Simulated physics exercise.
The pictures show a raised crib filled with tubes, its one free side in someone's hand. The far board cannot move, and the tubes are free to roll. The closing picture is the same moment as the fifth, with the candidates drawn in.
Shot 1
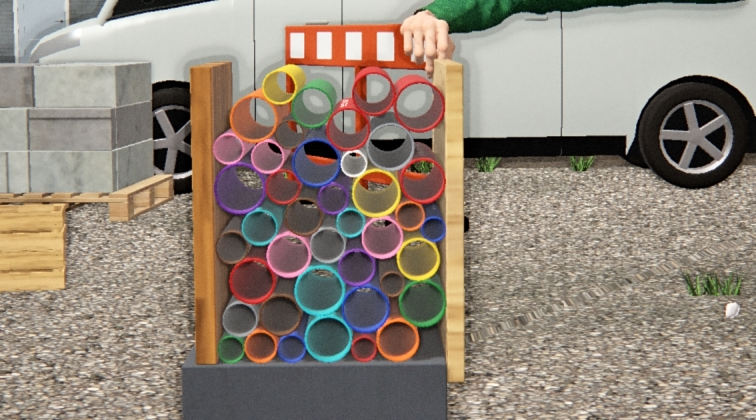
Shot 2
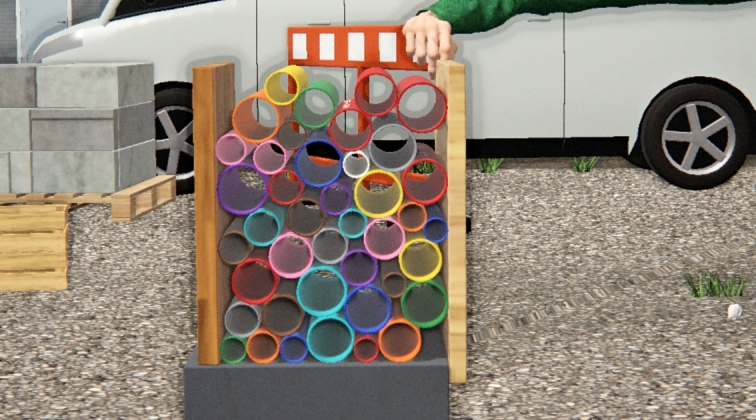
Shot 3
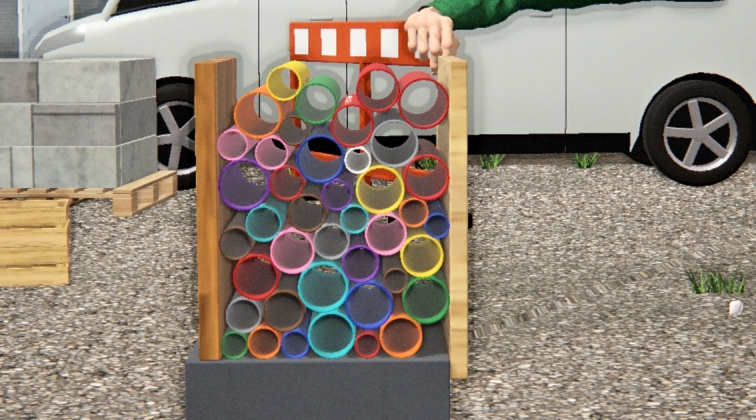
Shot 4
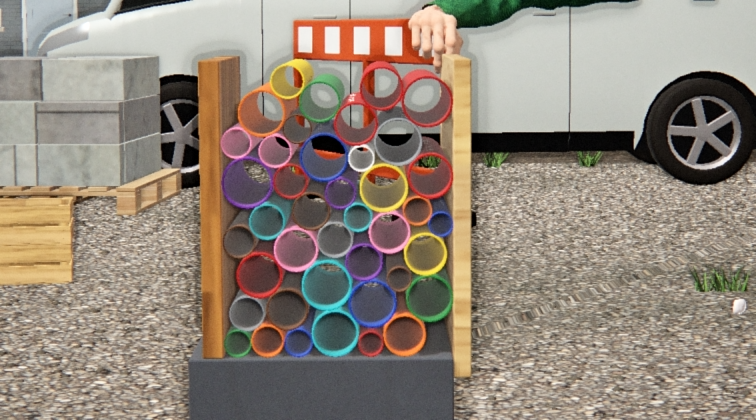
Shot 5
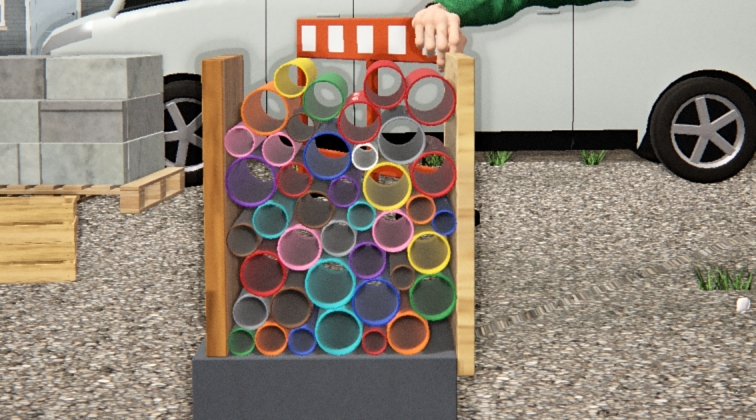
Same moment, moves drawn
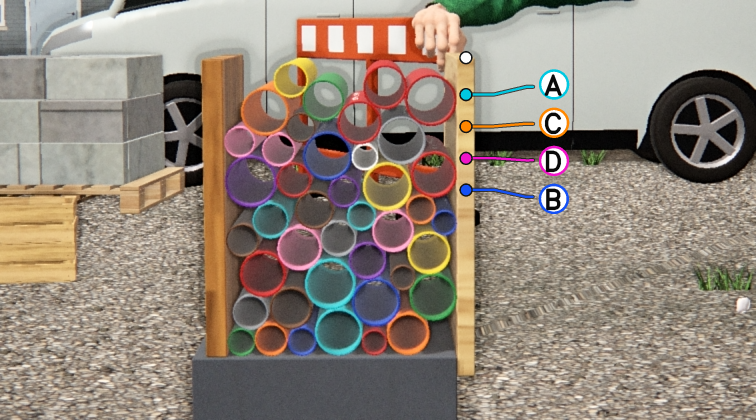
Colourful tubes sit stacked between two wooden boards, barely moving, as a hand grips one board.
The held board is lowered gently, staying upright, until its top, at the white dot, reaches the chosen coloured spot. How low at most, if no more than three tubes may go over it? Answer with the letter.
No lower than B.
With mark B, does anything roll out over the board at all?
At B: Yes.
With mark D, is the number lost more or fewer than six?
At D, fewer than six.
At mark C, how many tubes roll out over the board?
It comes to none.
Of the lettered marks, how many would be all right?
The number is four.
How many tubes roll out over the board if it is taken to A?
At A the number is none.
On the marked copy, A at (466, 94); B at (466, 190); C at (466, 126); D at (466, 158); the white dot at (466, 58).
Following B. Soon after the start, top of the board (457, 118).
Later, top of the board (457, 188).
In the end, top of the board (457, 190), one out over the board.
As for the rest, A none out over the board; C none out over the board; D one out over the board.
